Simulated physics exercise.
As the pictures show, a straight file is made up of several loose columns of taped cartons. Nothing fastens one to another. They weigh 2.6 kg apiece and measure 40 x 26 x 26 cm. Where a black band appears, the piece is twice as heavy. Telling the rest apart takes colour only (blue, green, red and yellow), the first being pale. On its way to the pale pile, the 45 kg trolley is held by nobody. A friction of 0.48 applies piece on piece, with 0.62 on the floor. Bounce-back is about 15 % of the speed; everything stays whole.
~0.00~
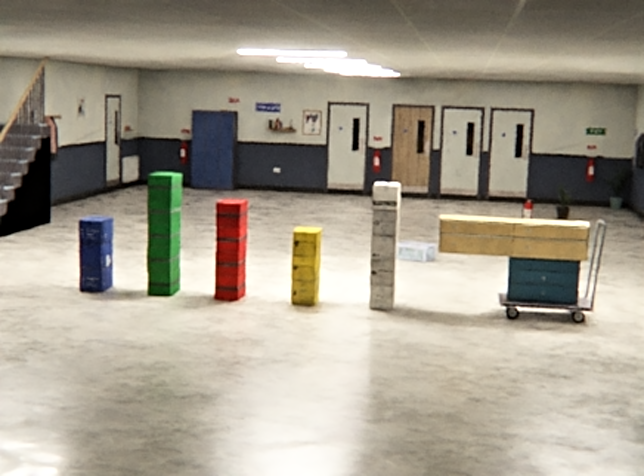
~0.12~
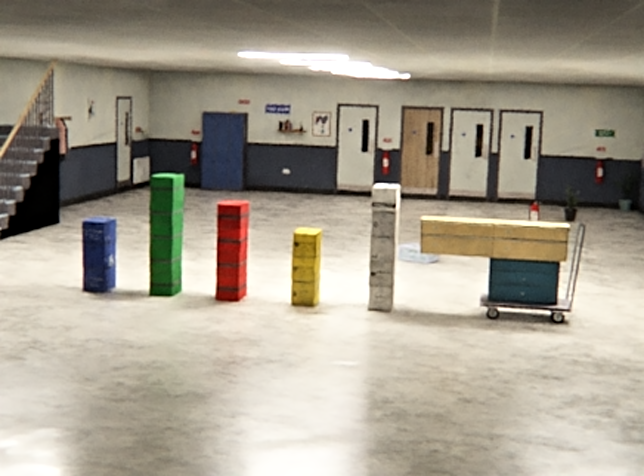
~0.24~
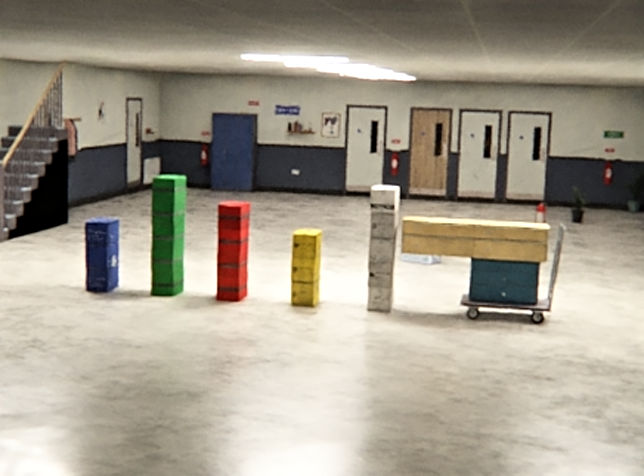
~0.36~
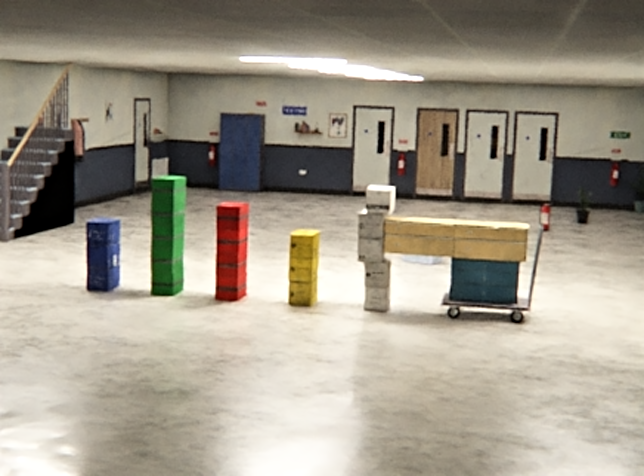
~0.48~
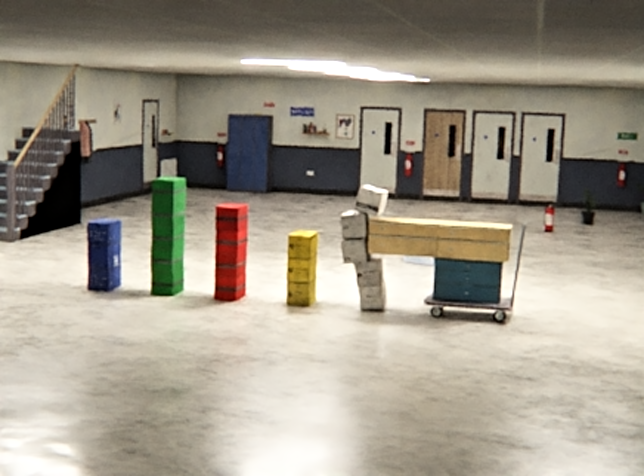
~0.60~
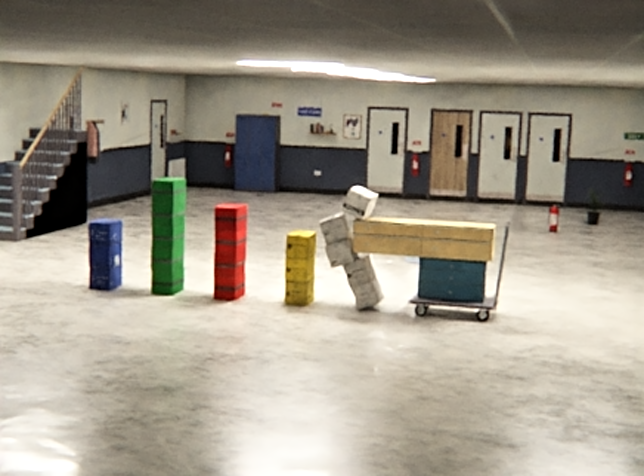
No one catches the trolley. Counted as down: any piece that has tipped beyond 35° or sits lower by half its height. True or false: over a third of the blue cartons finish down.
True.
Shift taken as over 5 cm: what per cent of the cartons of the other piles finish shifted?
100 percent.
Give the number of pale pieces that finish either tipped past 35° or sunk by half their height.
That happens to 5 of them.
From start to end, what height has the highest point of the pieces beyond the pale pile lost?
Roughly 75 centimetres.
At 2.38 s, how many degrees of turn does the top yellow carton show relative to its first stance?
About 0 degrees.
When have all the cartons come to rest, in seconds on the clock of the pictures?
Close to 4.0 seconds, I'd say.
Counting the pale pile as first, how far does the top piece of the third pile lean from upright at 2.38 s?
It tilts close to 20 degrees.
By 1.00 s, 5 of the pale pile down; none of the 3 blue cartons down (0 of 15 in all colours); top blue carton unmoved; top yellow carton tilted 27°.
By 2.38 s, 5 of the pale pile down; none of the 3 blue cartons down (6 of 15 in all colours); top blue carton unmoved; top red carton tilted 20°, 9 cm lower.
By 3.28 s, 5 of the pale pile down; 3 of the 3 blue cartons down (15 of 15 in all colours); top blue carton tilted 54°, 25 cm lower; top red carton tilted 51°, 51 cm lower.
When it is over (4.3 s), 5 of the pale pile down; 3 of the 3 blue cartons down (15 of 15 in all colours); top blue carton upside down; top green carton on its side. That is 100 per cent. In pixels of the last frame, middles, top blue carton near (12, 268).
